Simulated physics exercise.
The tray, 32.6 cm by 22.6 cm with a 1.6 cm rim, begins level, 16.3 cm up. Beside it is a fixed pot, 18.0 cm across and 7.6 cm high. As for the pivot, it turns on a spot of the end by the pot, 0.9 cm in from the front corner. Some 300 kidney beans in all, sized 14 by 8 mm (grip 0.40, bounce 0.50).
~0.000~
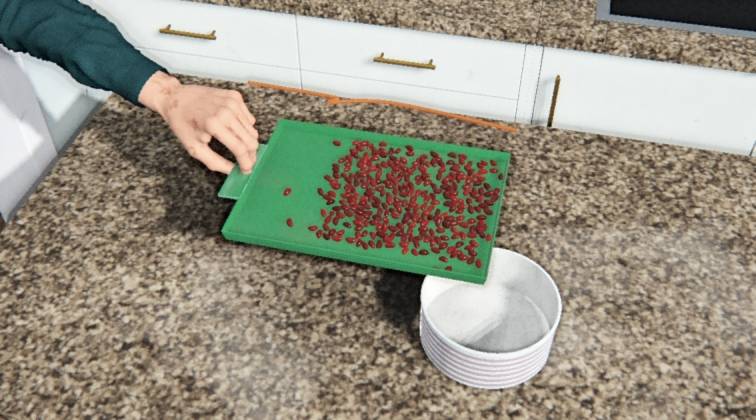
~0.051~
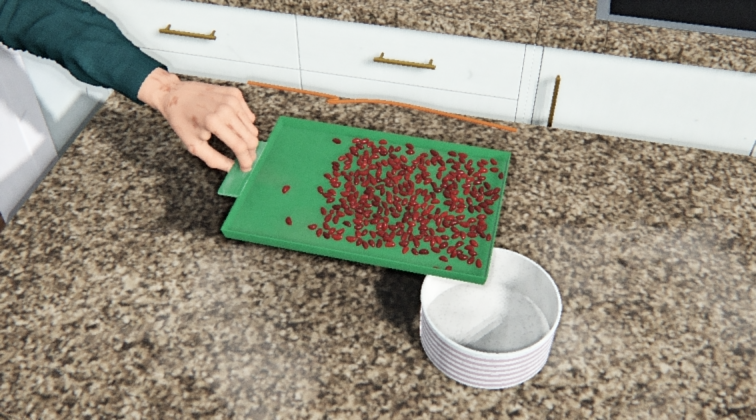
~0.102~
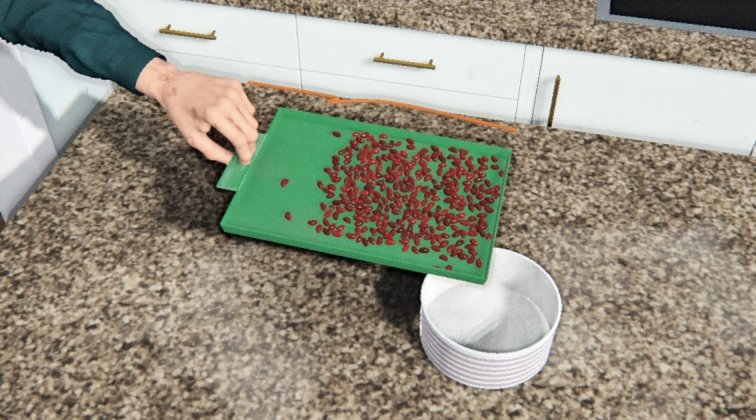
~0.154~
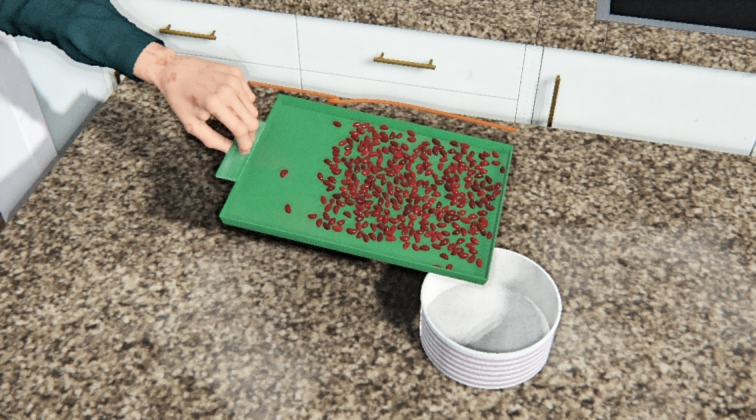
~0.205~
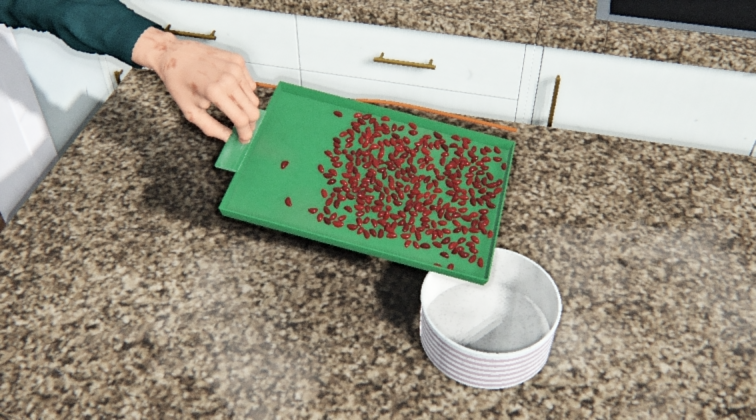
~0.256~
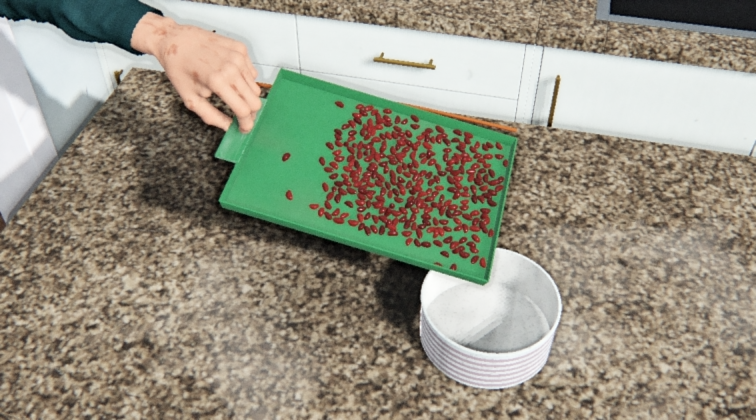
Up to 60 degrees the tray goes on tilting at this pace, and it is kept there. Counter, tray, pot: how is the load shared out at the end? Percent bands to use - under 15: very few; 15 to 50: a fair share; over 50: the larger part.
Counter - a fair share, left on the tray - a fair share, pot - a fair share.
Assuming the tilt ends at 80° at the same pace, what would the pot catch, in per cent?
I'd put it at close to 45 per cent.
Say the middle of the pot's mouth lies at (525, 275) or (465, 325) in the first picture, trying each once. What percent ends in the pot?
About 10 and 65 per cent.
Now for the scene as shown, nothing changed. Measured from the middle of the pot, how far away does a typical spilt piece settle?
Some 20 cm, give or take.
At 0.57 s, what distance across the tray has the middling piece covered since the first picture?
It has moved some 4 cm from its start.
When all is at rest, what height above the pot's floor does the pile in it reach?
It stands at some 2.0 cm.
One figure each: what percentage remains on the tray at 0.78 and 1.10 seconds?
Around 100 first, about 65 after.
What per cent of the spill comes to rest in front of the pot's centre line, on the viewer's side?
100 %.
After 0.57 s, tilt 37 degrees; the tray holds 100 %, the pot 0 %.
After 0.78 s, tilt 52 degrees; the tray holds 100 %, the pot 0 %.
Then, at 1.10 s, tilt 60 degrees; the tray holds 65 %, the pot 5 %.
By 2.6 s all is still; counter 35 %, tray 35 %, pot 35 %.
